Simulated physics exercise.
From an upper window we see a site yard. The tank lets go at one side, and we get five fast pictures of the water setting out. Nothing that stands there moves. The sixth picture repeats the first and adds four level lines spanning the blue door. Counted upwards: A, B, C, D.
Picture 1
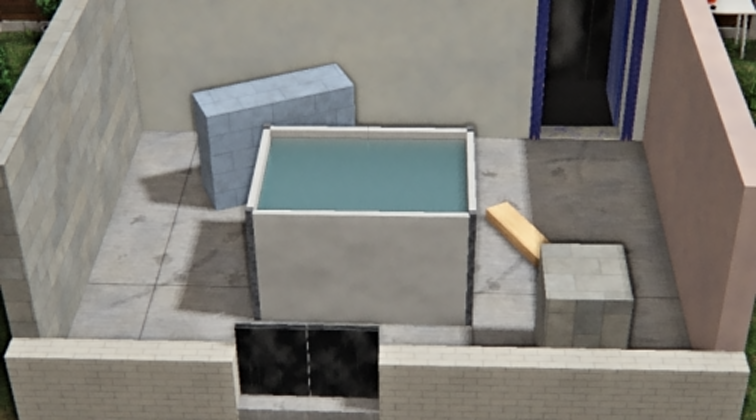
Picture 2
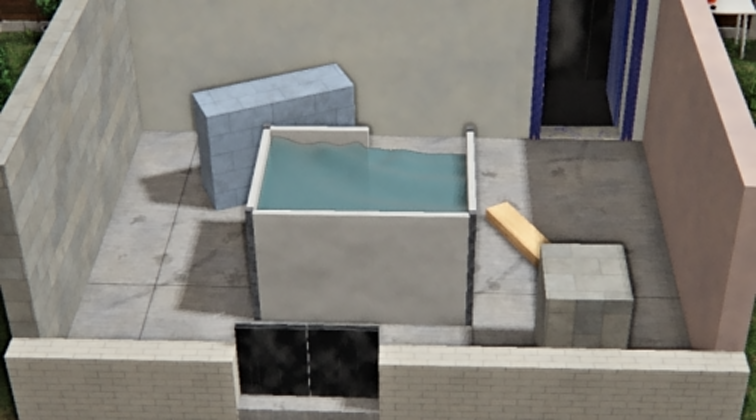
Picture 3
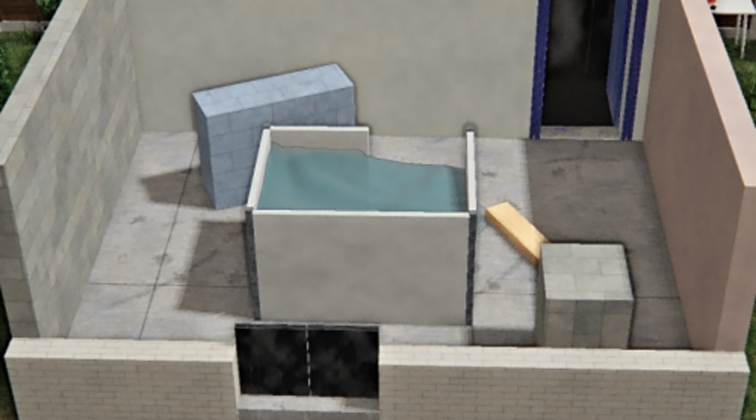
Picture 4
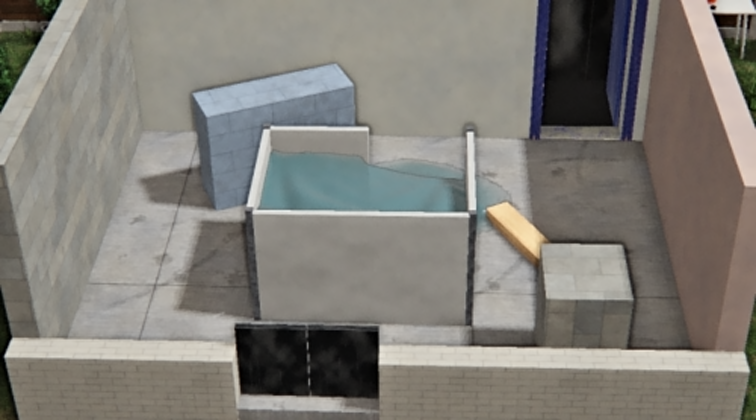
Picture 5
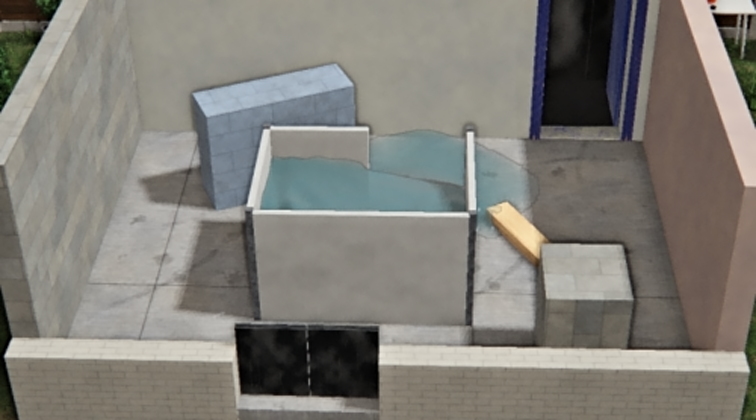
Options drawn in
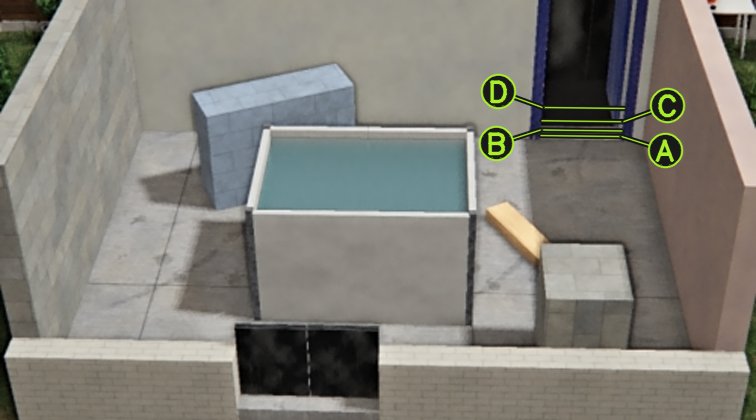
The clip shows a walled yard from above, where part of a water tank's back wall disappears, the water inside slopes and lowers, and a shallow sheet spreads across the concrete behind and to the right, near a yellow block.
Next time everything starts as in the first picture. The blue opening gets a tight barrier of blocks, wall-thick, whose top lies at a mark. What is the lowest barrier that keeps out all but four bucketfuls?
D is the one.
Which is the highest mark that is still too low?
Here it is mark C.
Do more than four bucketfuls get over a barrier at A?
Yes, that goes wrong.
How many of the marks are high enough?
One.
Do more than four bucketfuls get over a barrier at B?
Yes, it does.
On the marked copy, A at (580, 136); B at (581, 130); C at (582, 121); D at (583, 107); from the bottom up A, B, C, D.
Choosing A, dozens of bucketfuls pour in.
Choosing B, dozens of bucketfuls pour in.
Choosing C, about 11 bucketfuls get in.
Choosing D, a bucket or two gets in.
